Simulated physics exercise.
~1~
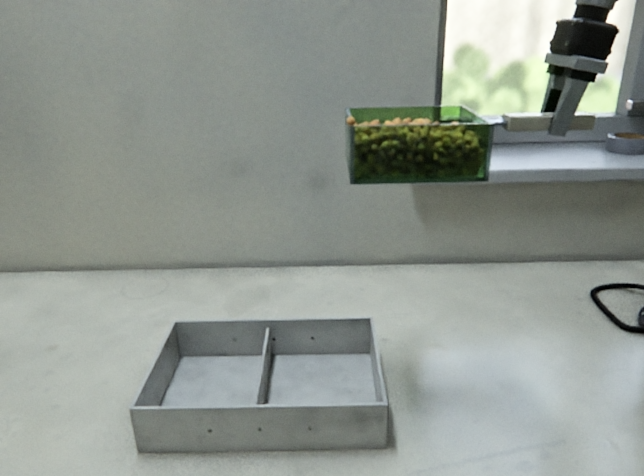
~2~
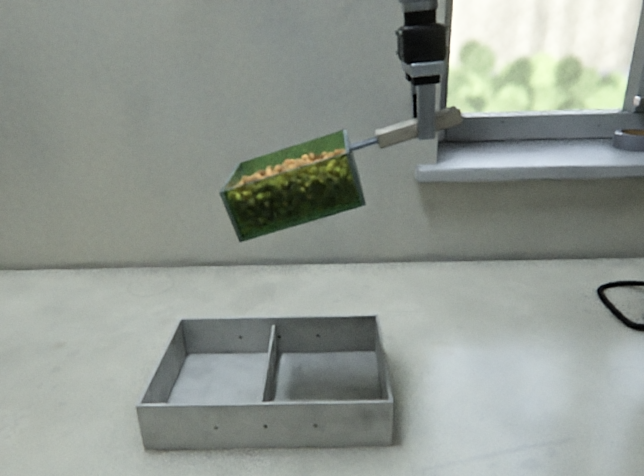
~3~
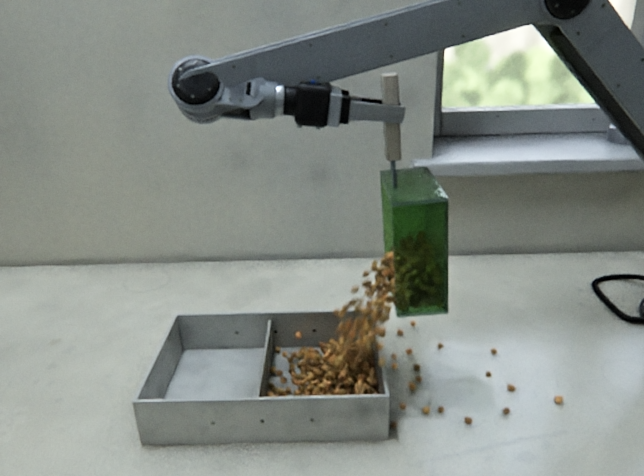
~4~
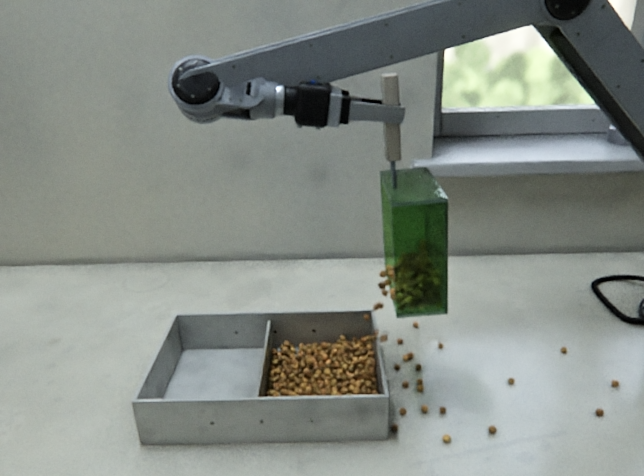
A green, see-through box full of dried chickpeas hangs from a grey robot arm above a pale tabletop, viewed from the front by a slightly swaying camera. Below it, to the left, sits an open grey crate split into two parts, with a window and sill behind at the right. The arm carries the box left and begins tilting it. Then the box is swung upright on its end, and tan chickpeas pour into the crate's right part. Finally that part is well covered, the left stays empty, some chickpeas remain in the box, and a few lie scattered on the table.
